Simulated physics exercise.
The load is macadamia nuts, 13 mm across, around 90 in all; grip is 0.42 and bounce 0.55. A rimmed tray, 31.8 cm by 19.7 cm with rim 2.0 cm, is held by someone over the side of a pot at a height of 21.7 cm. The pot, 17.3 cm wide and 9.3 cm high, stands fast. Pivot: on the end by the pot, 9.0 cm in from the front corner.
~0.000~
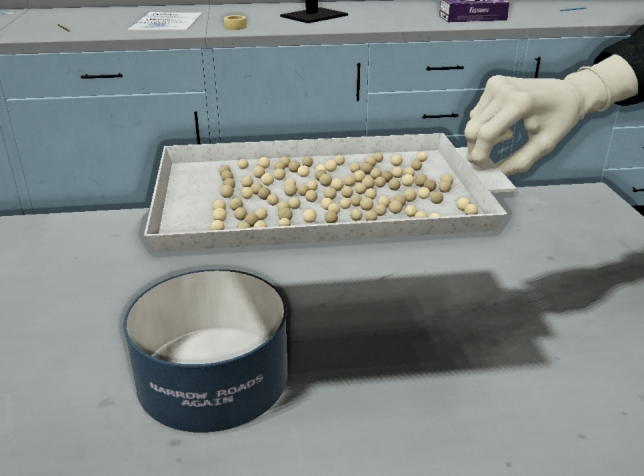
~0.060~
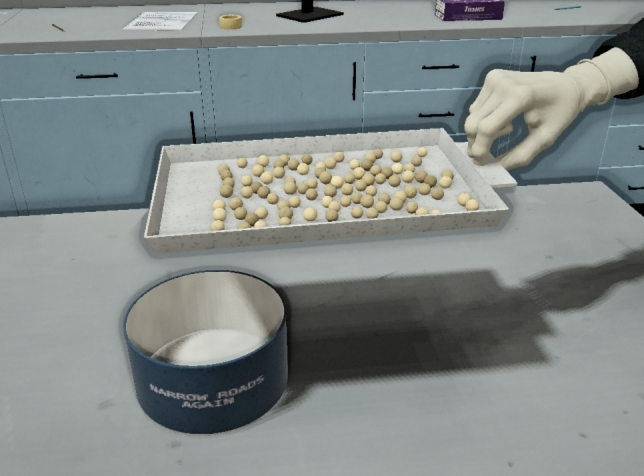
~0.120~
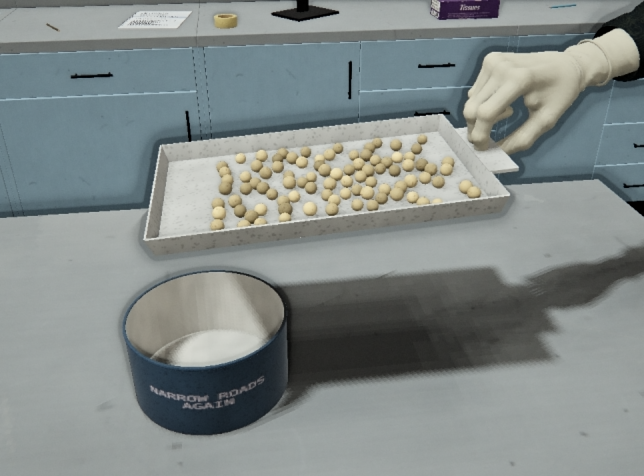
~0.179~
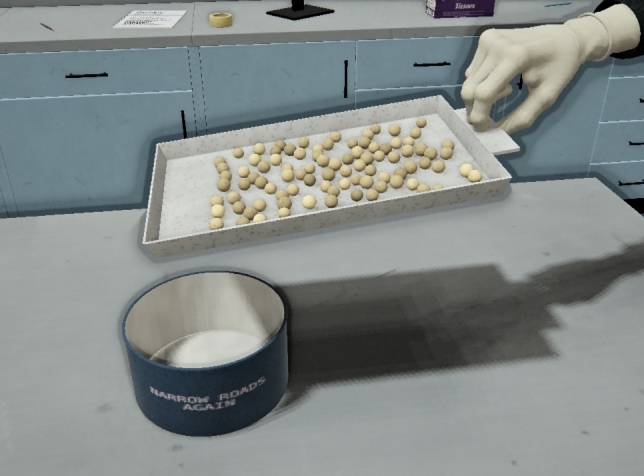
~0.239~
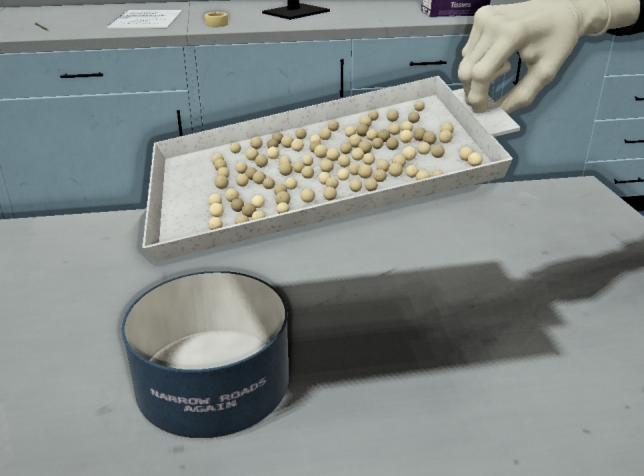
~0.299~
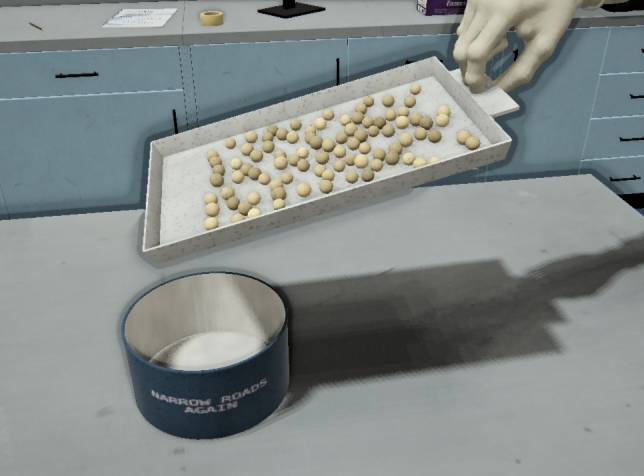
In a room with blue cabinets, a pale-gloved hand holds a shallow rimmed tray of small round tan pieces nearly level beside a dark blue pot on a grey table. The hand then raises the tray's right end, steepening its slant toward the left, while the pieces shift only slightly.
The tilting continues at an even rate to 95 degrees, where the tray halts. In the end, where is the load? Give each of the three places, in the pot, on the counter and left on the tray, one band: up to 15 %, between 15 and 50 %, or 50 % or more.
Pot: Between 15 and 50 %; counter: 50 % or more; left on the tray: Up to 15 %.
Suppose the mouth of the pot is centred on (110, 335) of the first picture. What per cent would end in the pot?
With the pot there, close to 90 per cent.
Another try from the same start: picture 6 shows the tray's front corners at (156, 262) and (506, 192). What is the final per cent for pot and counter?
You'd end with pot at 70 and counter at 30.
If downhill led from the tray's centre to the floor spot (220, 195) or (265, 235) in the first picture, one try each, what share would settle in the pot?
Approximately 10 percent, then 70 percent.
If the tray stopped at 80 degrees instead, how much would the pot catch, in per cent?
In that case, near 30 percent.
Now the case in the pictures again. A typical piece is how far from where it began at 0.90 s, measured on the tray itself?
It has moved some 14 cm from its start.
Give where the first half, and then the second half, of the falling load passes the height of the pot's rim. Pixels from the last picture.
Roughly (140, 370) to start, and after that (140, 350).
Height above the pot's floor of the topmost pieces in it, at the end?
1.5 cm.
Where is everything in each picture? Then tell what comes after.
In the first picture, tray tilt 0 degrees, front corners at (152, 232) and (499, 211); middle of the pieces at (330, 194); pot at (206, 312).
In the second picture, tray tilt 1 degrees, front corners at (152, 234) and (500, 206); middle of the pieces at (330, 191).
In the third picture, tray tilt 4 degrees, front corners at (151, 236) and (502, 193), lowest corner left front; middle of the pieces at (330, 184).
In the fourth picture, tray tilt 7 degrees, front corners at (150, 239) and (503, 175), lowest corner left front; middle of the pieces at (329, 175).
In the fifth picture, tray tilt 11 degrees, front corners at (150, 242) and (503, 157), lowest corner left front; middle of the pieces at (327, 166).
In the sixth picture, tray tilt 15 degrees, front corners at (150, 246) and (503, 139), lowest corner left front; middle of the pieces at (323, 158); pot at (206, 316). The tray's pace is about 65 degrees a second.
Then, at 0.90 s, tilt 53 degrees; the tray holds 95 %, the pot 0 %.
After 1.30 s, tilt 78 degrees; the tray holds 80 %, the pot 0 %.
After 1.79 s, tilt 95 degrees; the tray holds 5 %, the pot 30 %.
By 3.1 s all is still; pot 35 %, counter 65 %, tray 0 %.
